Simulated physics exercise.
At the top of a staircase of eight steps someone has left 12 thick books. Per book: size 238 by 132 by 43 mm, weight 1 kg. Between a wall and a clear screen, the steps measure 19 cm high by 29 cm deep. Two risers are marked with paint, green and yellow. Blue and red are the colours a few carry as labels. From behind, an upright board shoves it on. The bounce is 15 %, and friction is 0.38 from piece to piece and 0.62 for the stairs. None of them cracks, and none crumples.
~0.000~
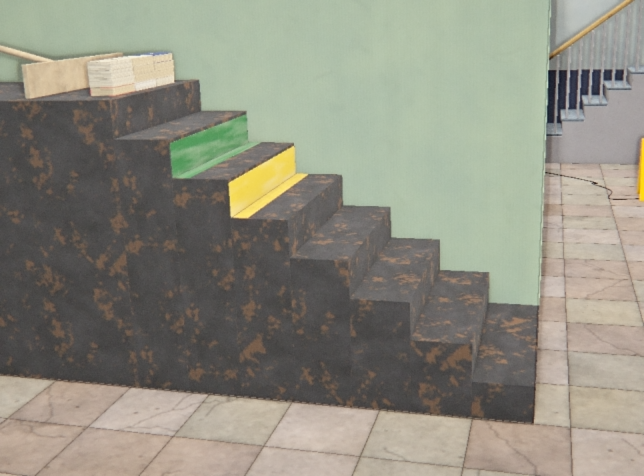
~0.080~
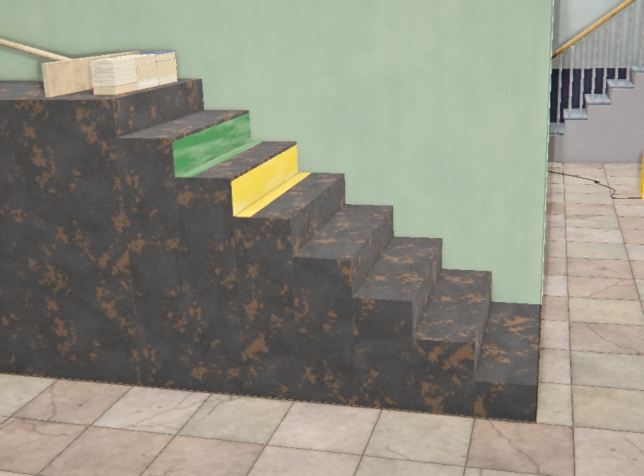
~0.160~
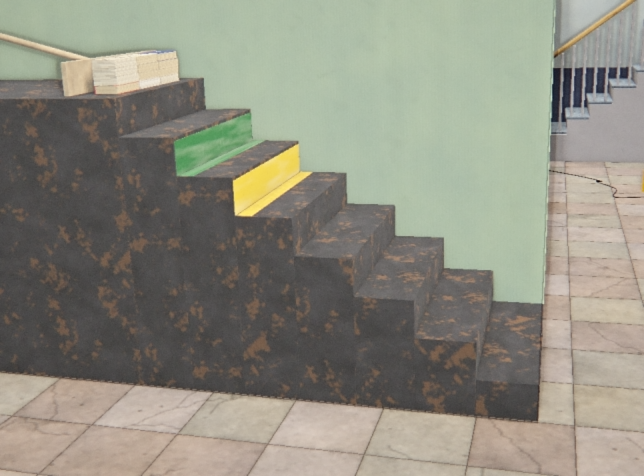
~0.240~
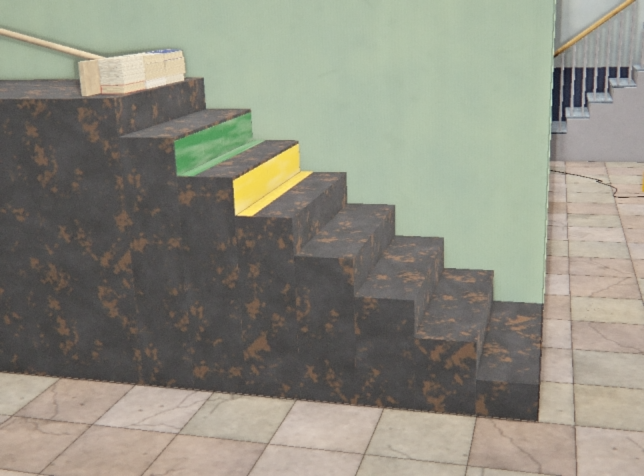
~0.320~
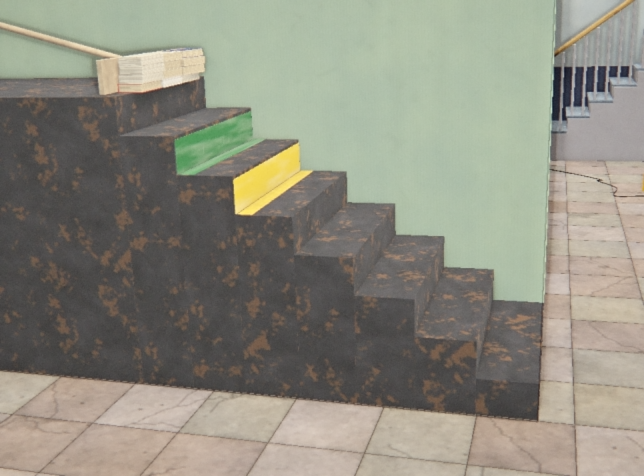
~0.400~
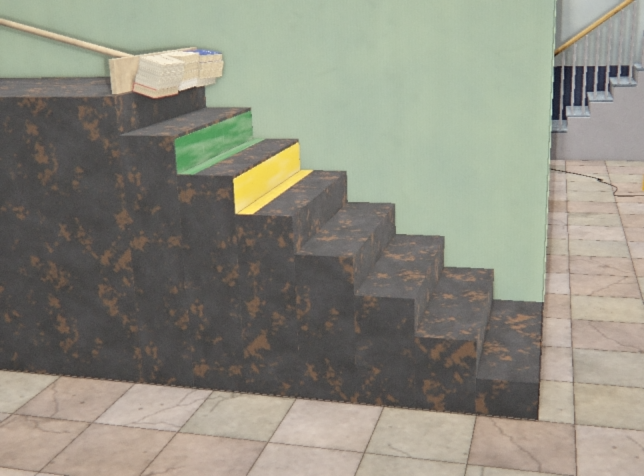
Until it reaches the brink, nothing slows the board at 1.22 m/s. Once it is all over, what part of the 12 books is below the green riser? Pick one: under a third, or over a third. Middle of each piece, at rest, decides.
Over a third.
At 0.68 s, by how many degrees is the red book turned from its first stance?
At that moment, roughly 30 degrees.
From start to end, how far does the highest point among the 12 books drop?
About 32 cm.
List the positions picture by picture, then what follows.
In the first frame (places mark the middle of the side facing us), board (25, 72) 47 cm from the edge; green riser, near end, (190, 174); yellow riser, near end, (247, 213); blue book (164, 58); red book (125, 90); nothing disturbed.
In the second frame, board (45, 70) 37 cm from the edge; blue book (167, 57).
In the third frame, board (64, 69) 28 cm from the edge; red book (129, 88).
In the fourth frame, board (81, 69) 18 cm from the edge; blue book (174, 55) shifted 37 mm; red book (135, 87) shifted 35 mm; 12 disturbed, none below the green riser.
In the fifth frame, board (99, 67) 8 cm from the edge; blue book (193, 53) shifted 15 cm; red book (152, 86) shifted 13 cm; 12 disturbed, none below the green riser.
In the sixth frame, board (112, 67) 12 mm from the edge; green riser, near end, (194, 170); yellow riser, near end, (252, 209); blue book (213, 58) leaning 9°, 16 mm lower; red book (167, 92) leaning 16°, 15 mm lower; steepest lean 17°, the book at (163, 60); 12 disturbed, none below the green riser.
After 0.48 s, none of the 12 books below the green riser, 12 disturbed; red book leaning 38°, 9 cm lower; blue book leaning 24°, 9 cm lower.
After 0.68 s, 9 of the 12 books below the green riser; blue book leaning 55°, 40 cm lower; red book leaning 32°, 16 cm lower.
After 0.98 s, 9 of the 12 books below the green riser; blue book upside down; red book 19 cm lower.
By the end (2.3 s), 9 of the 12 books below the green riser; blue book upside down; red book 19 cm lower. That is 75 per cent. As the last picture would show them, middles, blue book near (373, 212), red book near (174, 123).
